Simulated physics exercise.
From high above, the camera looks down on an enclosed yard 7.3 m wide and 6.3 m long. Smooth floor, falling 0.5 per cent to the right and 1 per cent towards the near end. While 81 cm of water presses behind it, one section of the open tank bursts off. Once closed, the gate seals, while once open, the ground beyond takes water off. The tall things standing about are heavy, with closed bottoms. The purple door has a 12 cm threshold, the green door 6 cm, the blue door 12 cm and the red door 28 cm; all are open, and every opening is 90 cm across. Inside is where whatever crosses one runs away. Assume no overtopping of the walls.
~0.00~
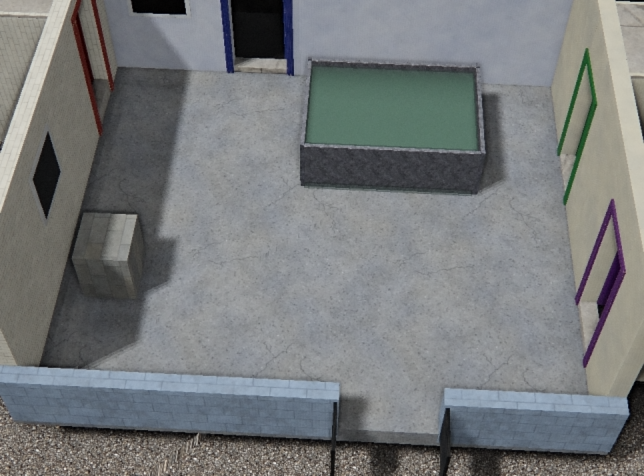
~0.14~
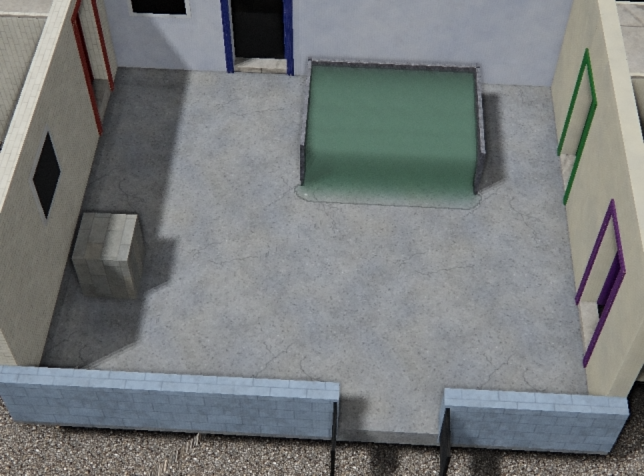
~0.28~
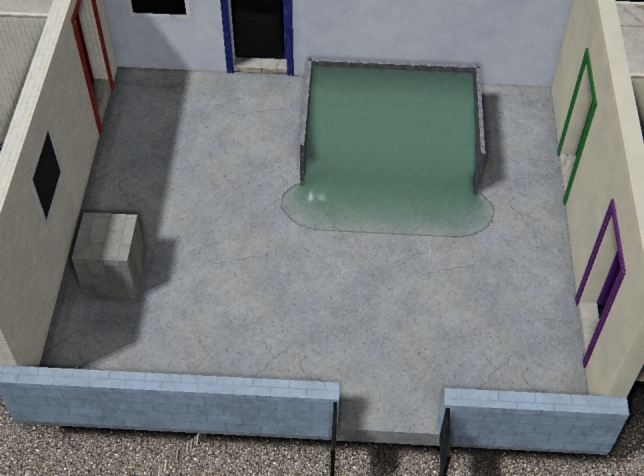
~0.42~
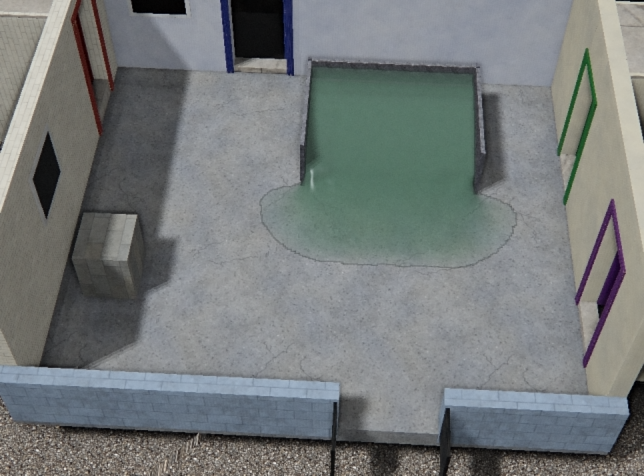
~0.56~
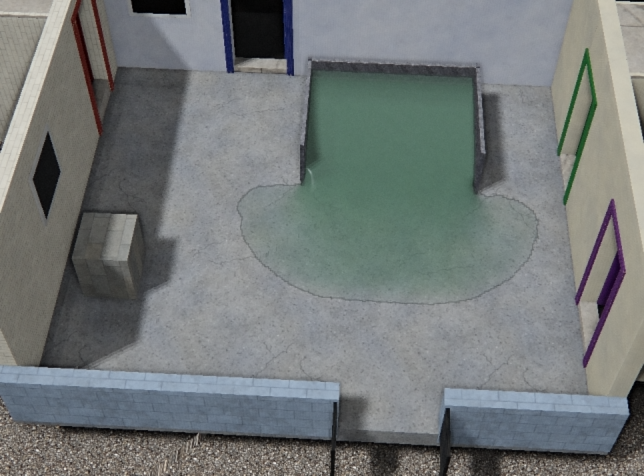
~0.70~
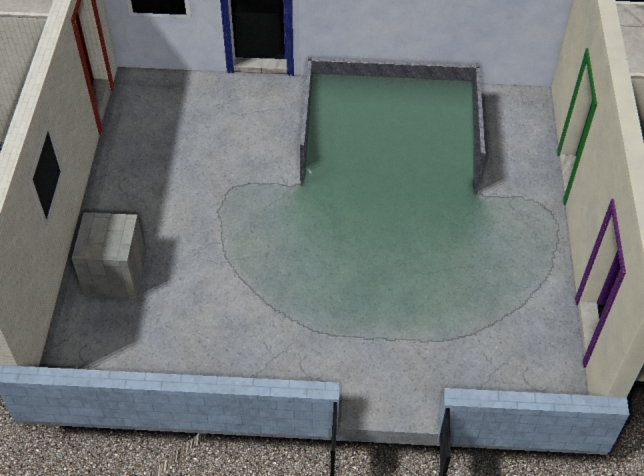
Green water pouring from the open front of a tank and spreading in a widening rounded sheet across a walled grey yard.
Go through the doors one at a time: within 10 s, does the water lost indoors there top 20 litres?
As I see it, watch the purple door: It will outstrip the limit, watch the green door: It will not outstrip the limit, watch the blue door: It will not outstrip the limit, watch the red door: It will not outstrip the limit.
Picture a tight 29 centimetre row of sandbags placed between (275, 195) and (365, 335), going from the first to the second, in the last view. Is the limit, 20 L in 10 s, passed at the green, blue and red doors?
Then the green door is too much, the blue door is fine, and the red door is fine.
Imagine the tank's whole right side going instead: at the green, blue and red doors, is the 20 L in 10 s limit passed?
In that case, green door: More than that, blue door: Less than that, red door: Less than that.
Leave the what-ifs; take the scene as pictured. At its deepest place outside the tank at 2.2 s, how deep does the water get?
Peak depth: Approx. 52 cm.
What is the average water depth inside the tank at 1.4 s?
Average depth: About 34 cm.
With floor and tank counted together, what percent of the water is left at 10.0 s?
Share still there: About 62 %.
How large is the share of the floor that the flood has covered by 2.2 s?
55 %.
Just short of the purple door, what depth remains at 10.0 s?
About 6.0 cm deep.
After 1.4 s water covers 50 % of the floor and is deepest (36 cm) near (319, 410); purple door 10 cm at the sill, 0 L in, green door not reached, blue door not reached, red door not reached.
After 2.2 s water covers 55 % of the floor and is deepest (52 cm) near (582, 425); purple door 15 cm at the sill, 2 L in, green door not reached, blue door not reached, red door not reached.
After 3.5 s water covers 60 % of the floor and is deepest (32 cm) near (375, 401); purple door 22 cm at the sill, 34 L in, green door not reached, blue door not reached, red door not reached.
After 6.0 s water covers 85 % of the floor and is deepest (19 cm) near (101, 398); purple door 9 cm at the sill, 60 L in, green door 5 cm at the sill, 0 L in, blue door not reached, red door 2 cm at the sill, 0 L in.
After 10.0 s water covers 95 % of the floor and is deepest (10 cm) near (307, 97); purple door 6 cm at the sill, 60 L in, green door 5 cm at the sill, 0 L in, blue door 9 cm at the sill, 0 L in, red door 3 cm at the sill, 0 L in.
